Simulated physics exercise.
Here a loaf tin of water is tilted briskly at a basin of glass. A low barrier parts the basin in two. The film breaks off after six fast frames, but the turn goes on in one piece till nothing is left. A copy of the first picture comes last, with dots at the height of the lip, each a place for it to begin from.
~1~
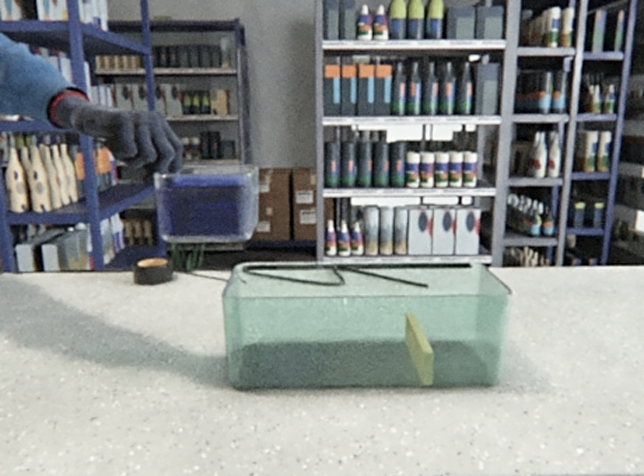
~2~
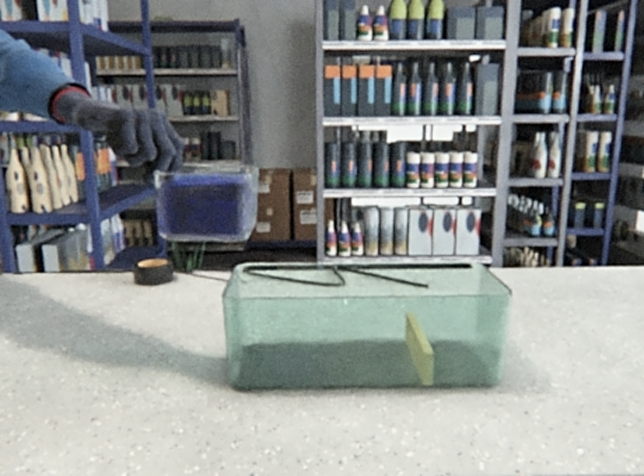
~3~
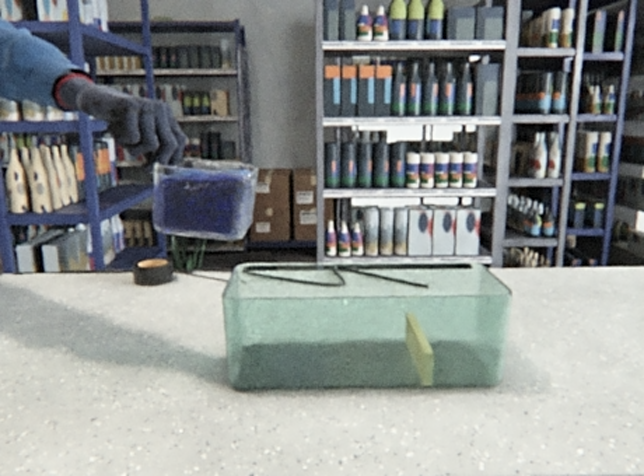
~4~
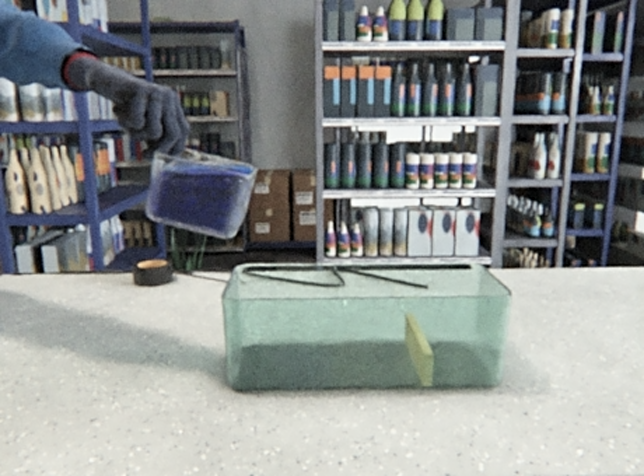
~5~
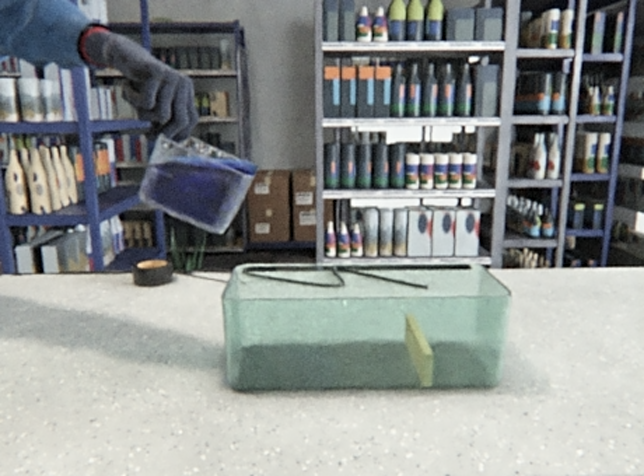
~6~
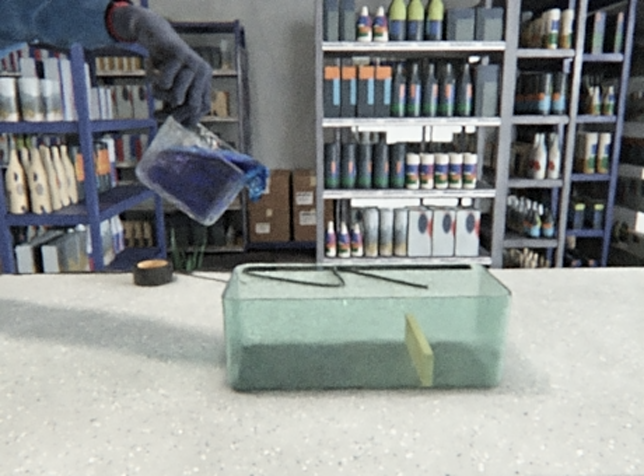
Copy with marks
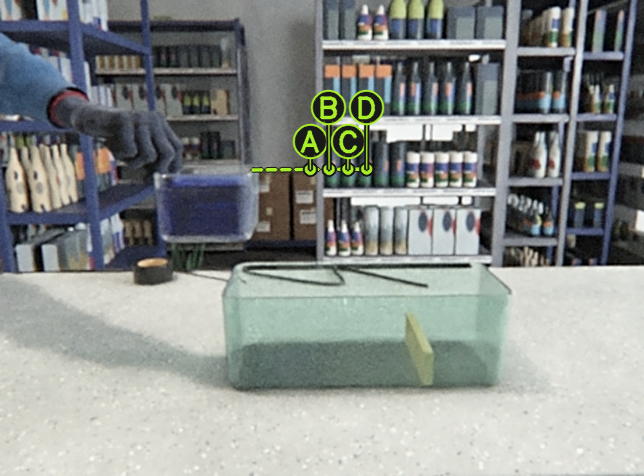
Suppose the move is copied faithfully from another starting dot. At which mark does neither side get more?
Go for B.
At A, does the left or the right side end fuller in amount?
The left one.
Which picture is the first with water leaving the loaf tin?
In picture 5.
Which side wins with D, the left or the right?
The right side.
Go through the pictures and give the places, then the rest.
Upright, lip at (253, 170); basin from (229, 386) to (502, 382); top of the wall at (418, 330); nothing has left yet.
Upright, lip at (253, 170); nothing has left yet.
Tipped about 7°, lip at (253, 170); nothing has left yet.
Tipped about 15°, lip at (252, 171); nothing has left yet.
Tipped about 25°, lip at (252, 171); water is over the lip, down to (252, 171).
Tipped about 38°, lip at (252, 171); water is over the lip, down to (256, 195).
On the marked copy, A at (310, 169); B at (329, 169); C at (347, 169); D at (366, 169).
If A is chosen, about 84 % ends left of the wall and 14 % right of it.
If B is chosen, about 51 % ends left of the wall and 47 % right of it.
If C is chosen, about 26 % ends left of the wall and 73 % right of it.
If D is chosen, about 21 % ends left of the wall and 78 % right of it.
